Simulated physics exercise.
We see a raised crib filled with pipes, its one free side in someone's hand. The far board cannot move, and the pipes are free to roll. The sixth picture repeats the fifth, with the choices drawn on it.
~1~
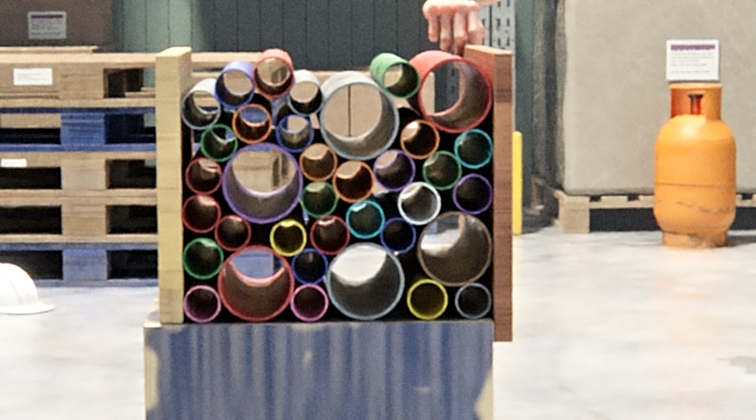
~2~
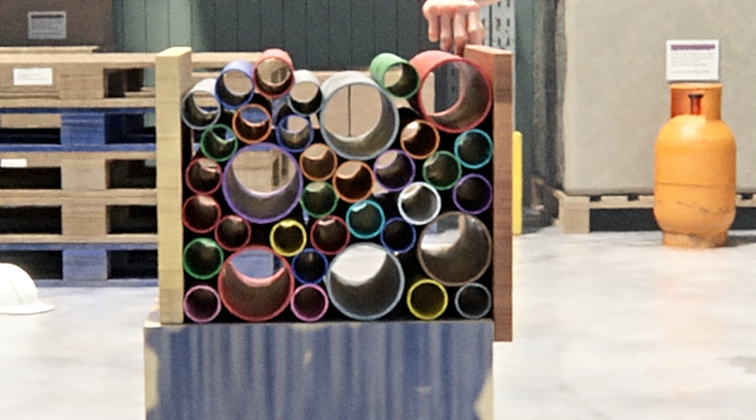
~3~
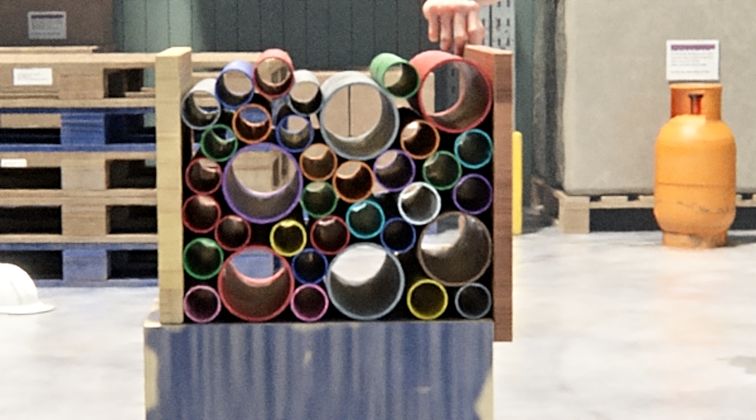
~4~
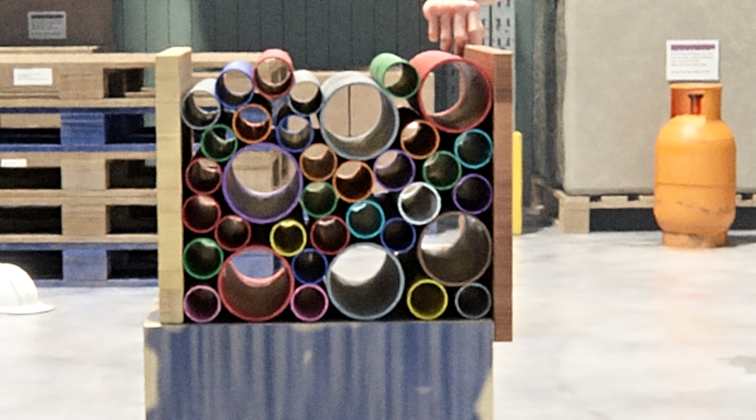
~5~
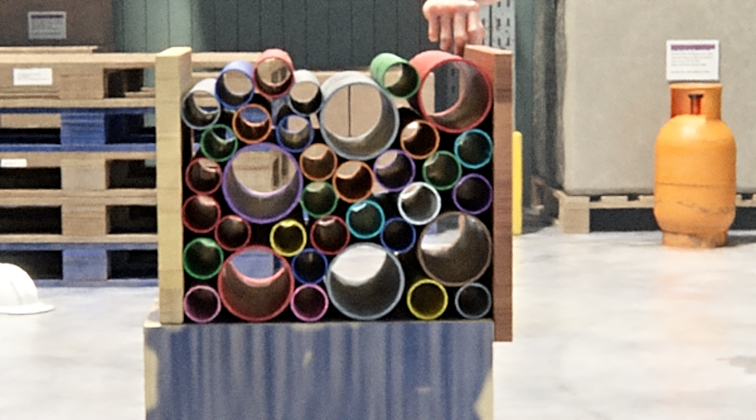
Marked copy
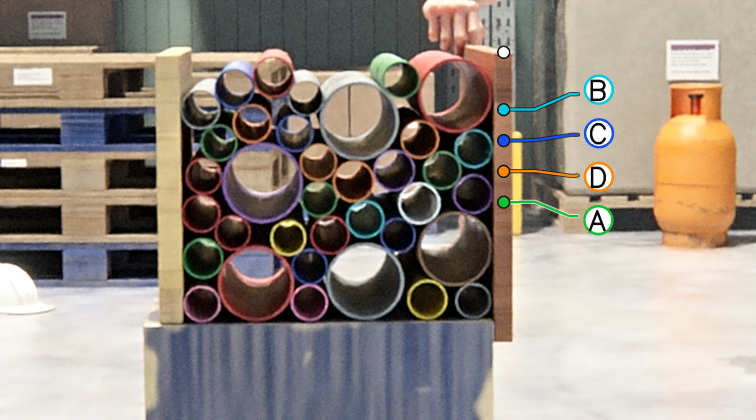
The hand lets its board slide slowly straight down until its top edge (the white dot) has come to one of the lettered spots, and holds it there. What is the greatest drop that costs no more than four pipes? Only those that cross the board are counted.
The lowest mark that will do is A.
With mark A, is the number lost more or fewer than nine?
At A, fewer than nine.
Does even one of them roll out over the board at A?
Yes, at A.
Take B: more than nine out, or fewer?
Fewer than nine.
On the marked copy, A at (504, 202); B at (504, 110); C at (504, 140); D at (504, 171); the white dot at (504, 52).
Taking A. A third of the way, top of the board (493, 120).
Two thirds of the way, top of the board (493, 198).
When it is over, top of the board (493, 202), three out over the board.
As for the rest, B none out over the board; C none out over the board; D none out over the board.
